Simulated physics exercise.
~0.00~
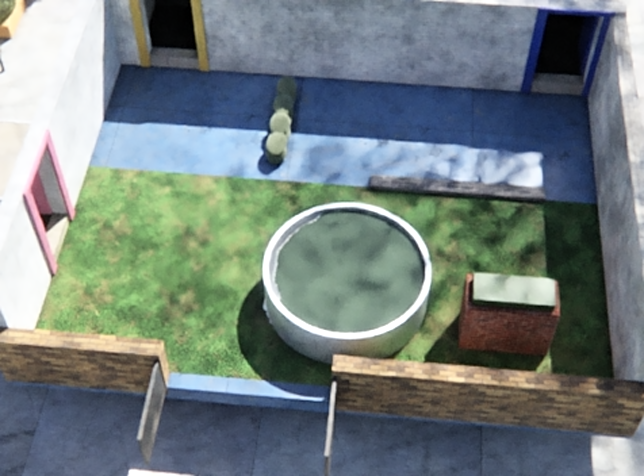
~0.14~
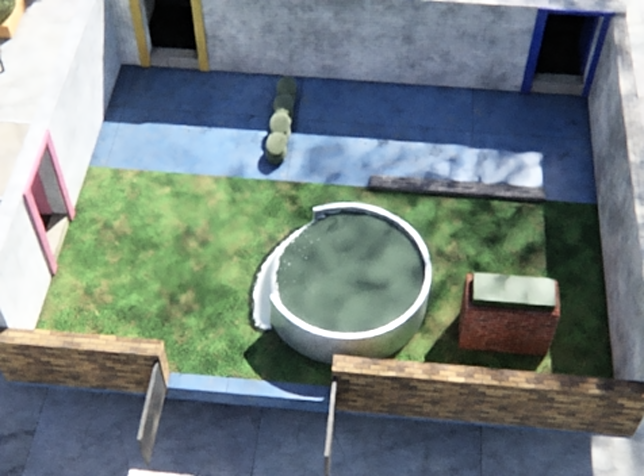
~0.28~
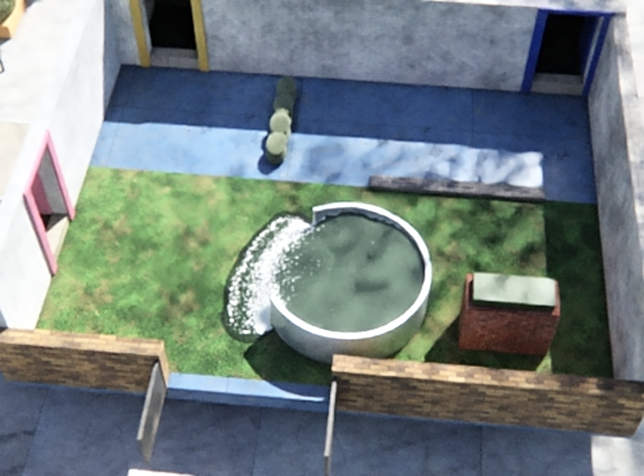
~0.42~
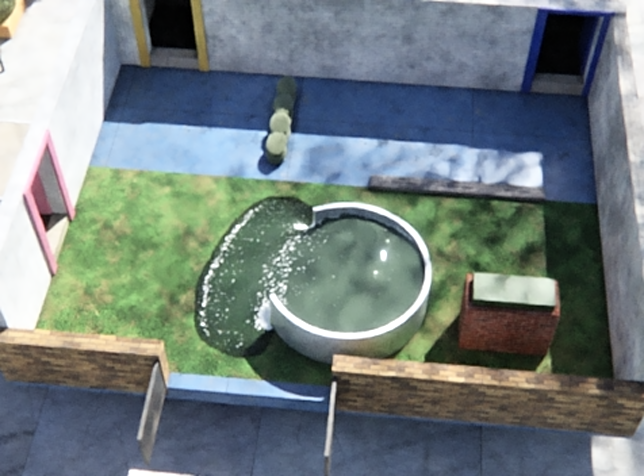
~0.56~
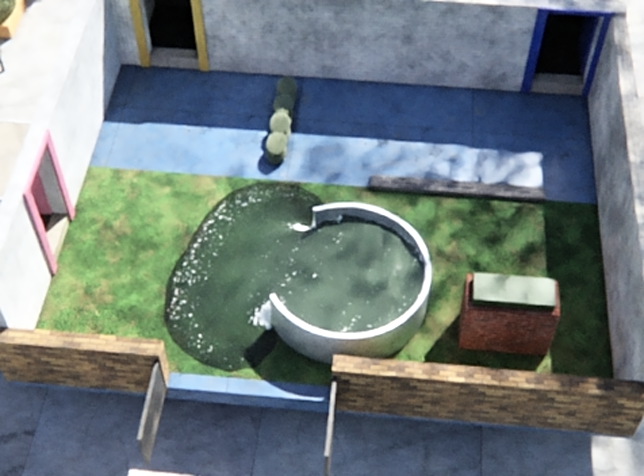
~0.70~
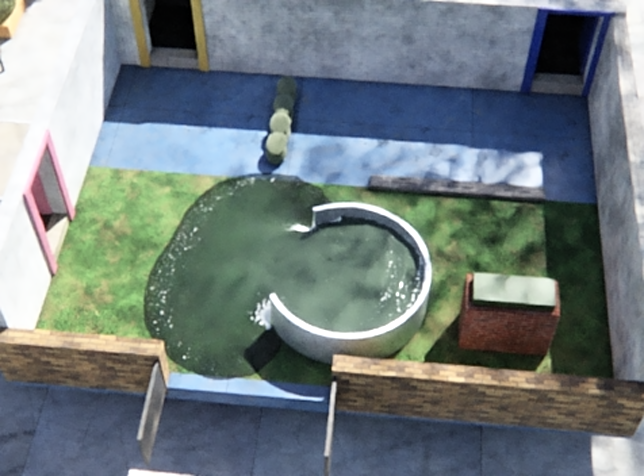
A round, pale-walled tank of dark green water stands on the lawn of a walled garden terrace, seen from high above by a camera that stays still. A red brick block sits to its right, with blue paving behind and yellow, blue and pink doorways around. The tank's left wall gives way, and foaming water pours through the gap, spreading leftward across the grass in a widening dark pool.
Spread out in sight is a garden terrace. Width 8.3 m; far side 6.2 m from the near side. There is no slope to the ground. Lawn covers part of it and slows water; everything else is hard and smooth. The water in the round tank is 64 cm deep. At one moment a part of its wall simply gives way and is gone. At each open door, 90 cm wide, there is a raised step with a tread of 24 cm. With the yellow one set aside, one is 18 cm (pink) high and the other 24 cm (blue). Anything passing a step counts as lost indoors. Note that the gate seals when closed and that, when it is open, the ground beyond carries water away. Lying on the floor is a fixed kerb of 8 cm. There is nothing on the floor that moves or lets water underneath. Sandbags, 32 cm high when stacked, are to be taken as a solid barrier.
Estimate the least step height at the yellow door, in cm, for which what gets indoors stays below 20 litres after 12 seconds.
Close to 13.5 cm is just enough.
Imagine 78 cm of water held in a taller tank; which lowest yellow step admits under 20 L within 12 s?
Roughly 18 centimetres.
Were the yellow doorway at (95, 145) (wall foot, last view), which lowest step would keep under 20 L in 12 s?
9.0 cm.
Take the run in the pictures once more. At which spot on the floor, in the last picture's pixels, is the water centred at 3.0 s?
Approximately (202, 246).
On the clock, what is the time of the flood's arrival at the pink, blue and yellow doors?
Pink at 1.8 s, blue at 8.5 s and yellow at 2.8 s.
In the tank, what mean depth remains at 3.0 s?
Mean depth: Approx. 18 cm.
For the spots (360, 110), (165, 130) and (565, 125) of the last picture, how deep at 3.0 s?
Going through the spots in order gives 0, 5 and 0 centimetres.
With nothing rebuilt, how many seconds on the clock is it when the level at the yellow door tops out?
I'd say near 3.8 seconds.
After 1.4 s water covers 25 % of the floor, deepest (27 cm) near (269, 275); it has not reached the yellow door.
After 3.0 s water covers 45 % of the floor, deepest (26 cm) near (25, 359); 7 cm at the yellow door, 0 litres in over its 24 cm step.
After 12.0 s water covers 80 % of the floor, deepest (9 cm) near (247, 142); 7 cm at the yellow door, 0 litres in over its 24 cm step.
At the yellow door as built, the water arrived by 2.8 s and peaked near 20 cm at 3.8 s.
With a step of 12 cm, 30 litres would have come in within the 12 s; with 16 cm, 10 litres. So under 20 litres takes about 13.5 cm.
